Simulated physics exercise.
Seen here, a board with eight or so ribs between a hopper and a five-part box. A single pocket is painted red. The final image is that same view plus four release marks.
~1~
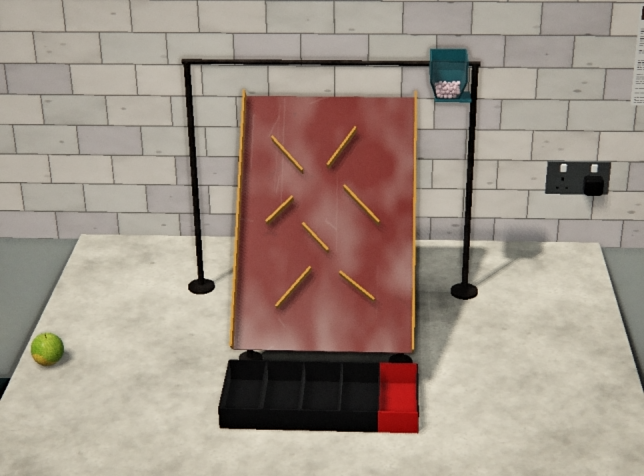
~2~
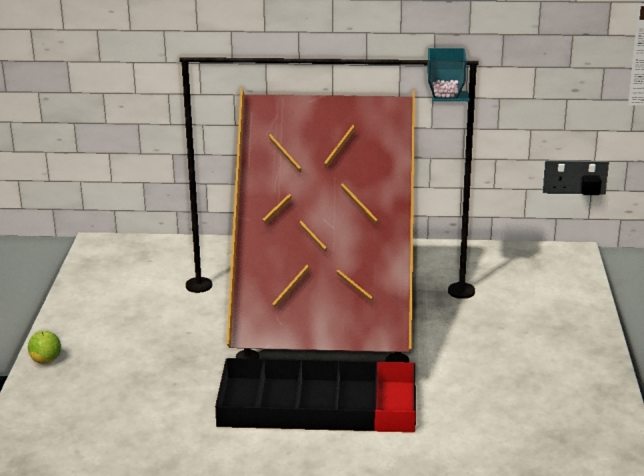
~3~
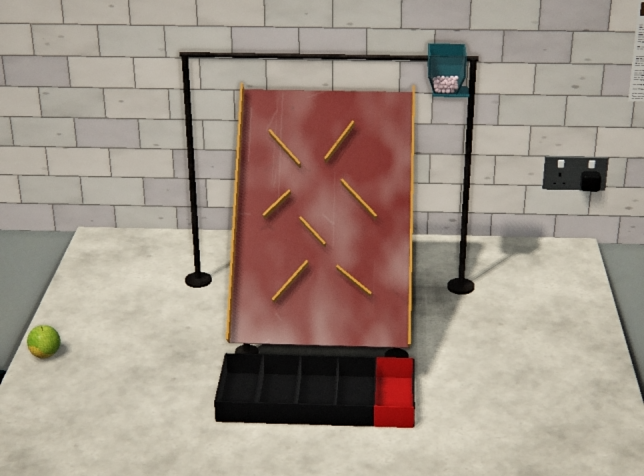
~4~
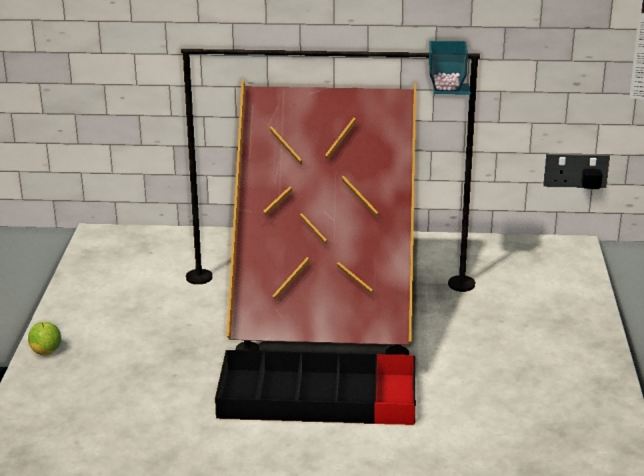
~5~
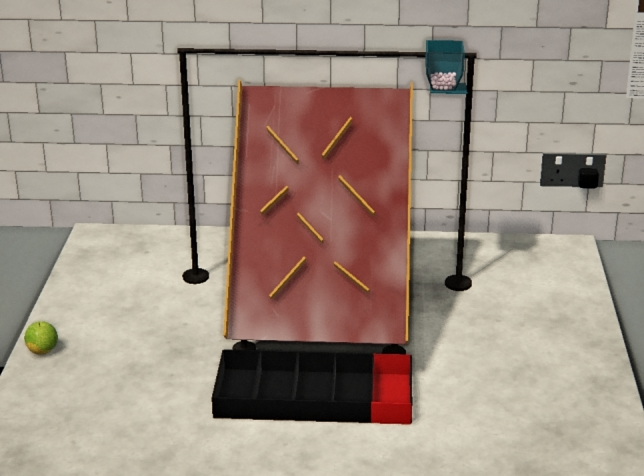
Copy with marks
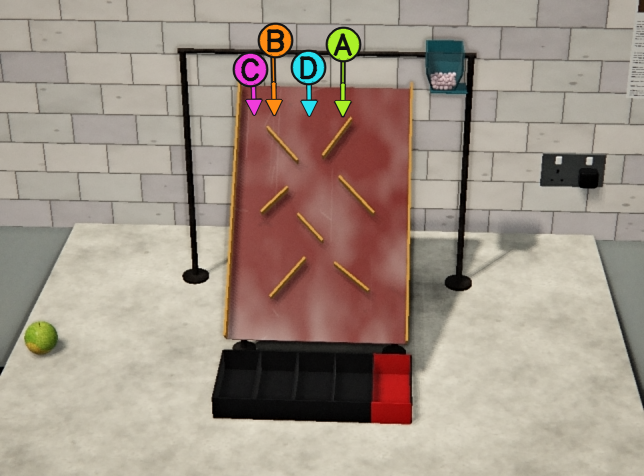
The footage shows a reddish board with slanted yellow ribs standing between a teal hopper of small pale pieces at upper right and a black tray with a red right-hand pocket; only the view shifts slightly, while the objects stay still.
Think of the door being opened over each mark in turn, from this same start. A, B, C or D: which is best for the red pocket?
Best: D.
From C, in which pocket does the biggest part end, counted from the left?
The first from the left.
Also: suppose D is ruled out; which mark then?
B.
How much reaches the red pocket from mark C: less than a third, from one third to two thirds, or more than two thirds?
It is less than a third.
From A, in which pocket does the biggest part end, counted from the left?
It is the first one.
On the marked copy, mark A meets the board at (342, 110); mark B meets the board at (274, 109); mark C meets the board at (254, 109); mark D meets the board at (309, 110).
If A is chosen, a small share in the red pocket, close to a third in other pockets, close to half outside the box.
If B is chosen, close to a third in the red pocket, close to a quarter in other pockets, close to half outside the box.
If C is chosen, only a few in the red pocket, close to half in other pockets, close to half outside the box.
If D is chosen, the bulk in the red pocket, a small share in other pockets, a small share outside the box.
